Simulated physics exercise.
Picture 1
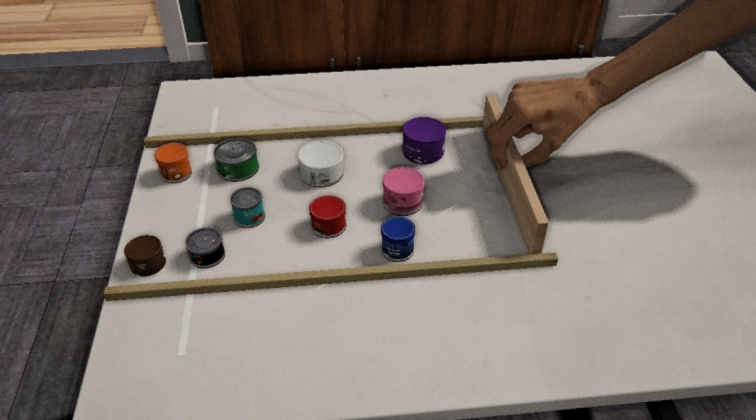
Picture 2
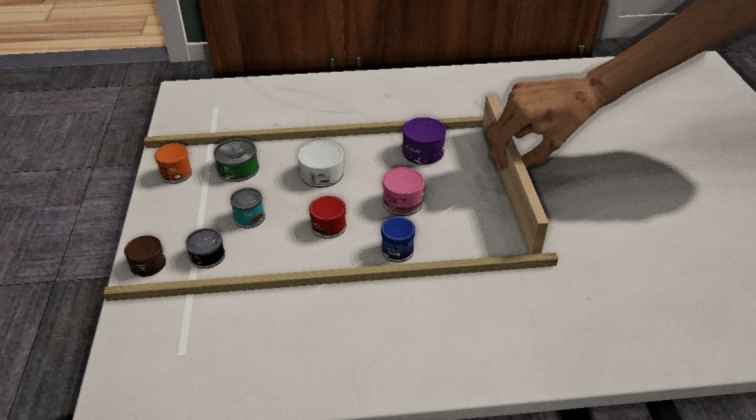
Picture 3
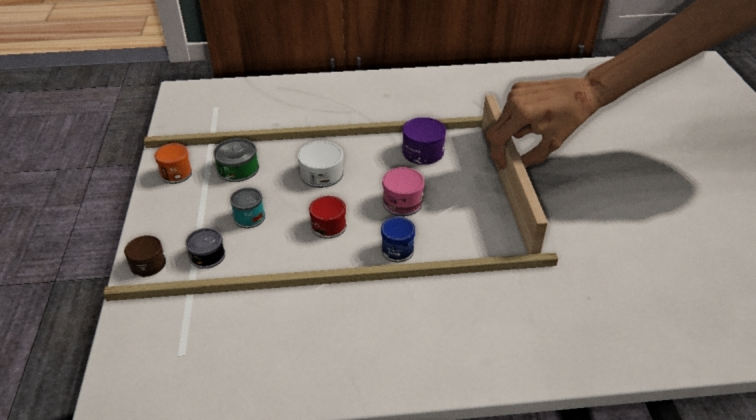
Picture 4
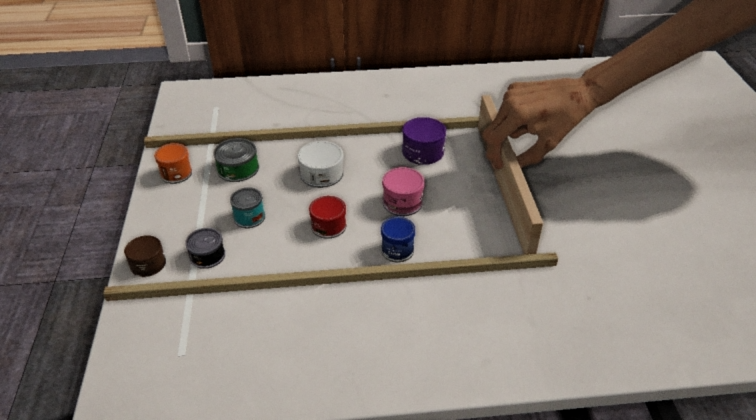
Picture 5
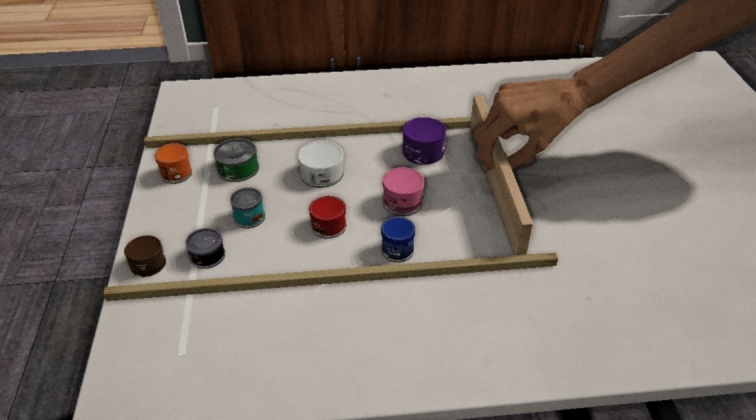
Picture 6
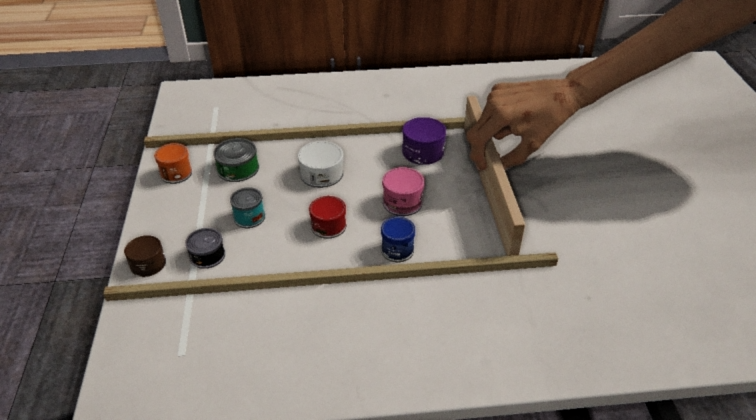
In this clip, ten small colored tubs sit between two wooden rails on a white table while a hand grips an upright board at the right, holding it nearly still, then sliding it slightly left; the tubs stay put.
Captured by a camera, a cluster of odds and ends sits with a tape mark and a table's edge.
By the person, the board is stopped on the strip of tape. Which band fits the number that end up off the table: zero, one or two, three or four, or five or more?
I expect one or two pieces to come off the table.
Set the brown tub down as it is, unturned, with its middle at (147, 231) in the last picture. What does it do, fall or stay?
Result for the brown tub: It holds firm.
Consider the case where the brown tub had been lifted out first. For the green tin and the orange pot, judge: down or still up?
So the green tin is still there and the orange pot goes off the edge.
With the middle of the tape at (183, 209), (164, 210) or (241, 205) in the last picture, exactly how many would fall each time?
Per try: 3; 5; 0.
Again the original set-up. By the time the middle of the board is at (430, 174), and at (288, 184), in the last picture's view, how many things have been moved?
Tally: First 1; then 7.
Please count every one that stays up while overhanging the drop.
1, I think.
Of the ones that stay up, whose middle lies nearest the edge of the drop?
That's the green tin.
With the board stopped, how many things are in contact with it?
5 end up touching it.
Early on, none off yet; brown tub at rest near (146, 256); orange pot at rest near (174, 164); black tin at rest near (206, 248).
Finally, the number that fall off is one or two; lost, orange pot and brown tub.
